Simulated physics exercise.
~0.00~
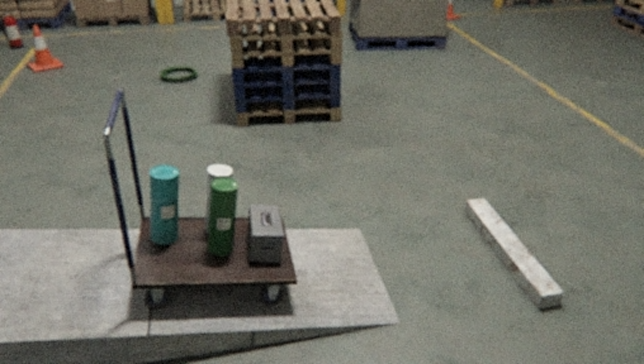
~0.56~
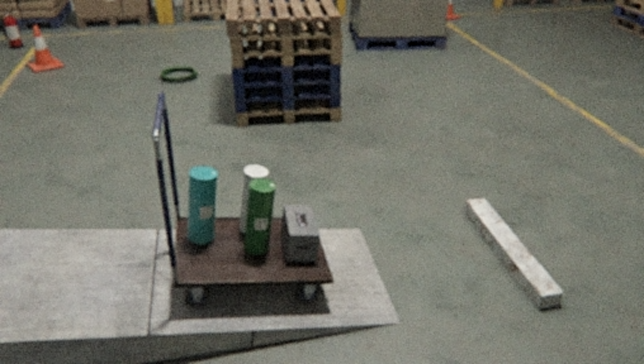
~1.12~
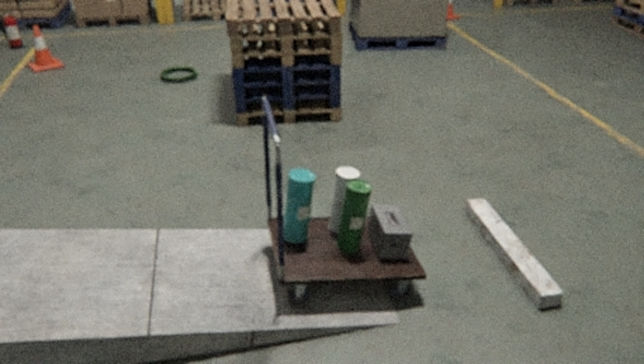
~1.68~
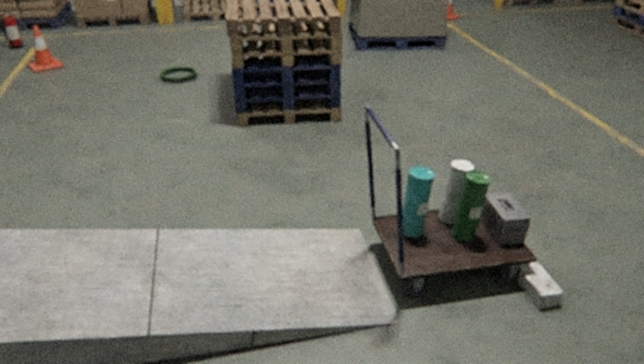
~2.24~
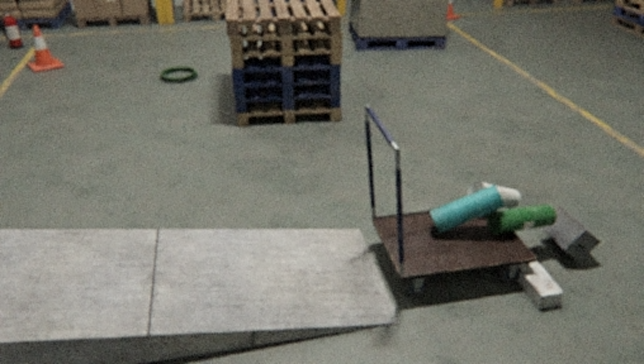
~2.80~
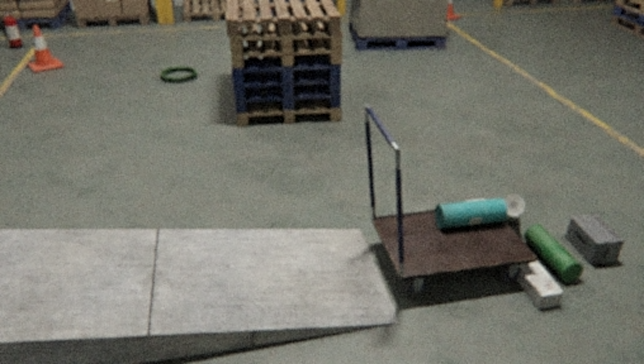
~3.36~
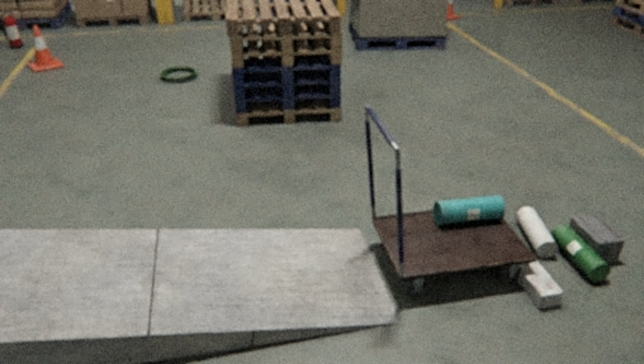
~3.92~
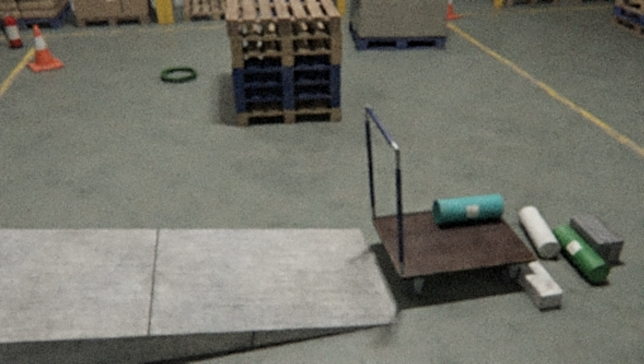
Trolley rolling right off a ramp and stopping at a kerb, its canisters toppling, only the turquoise one staying aboard, lying down.
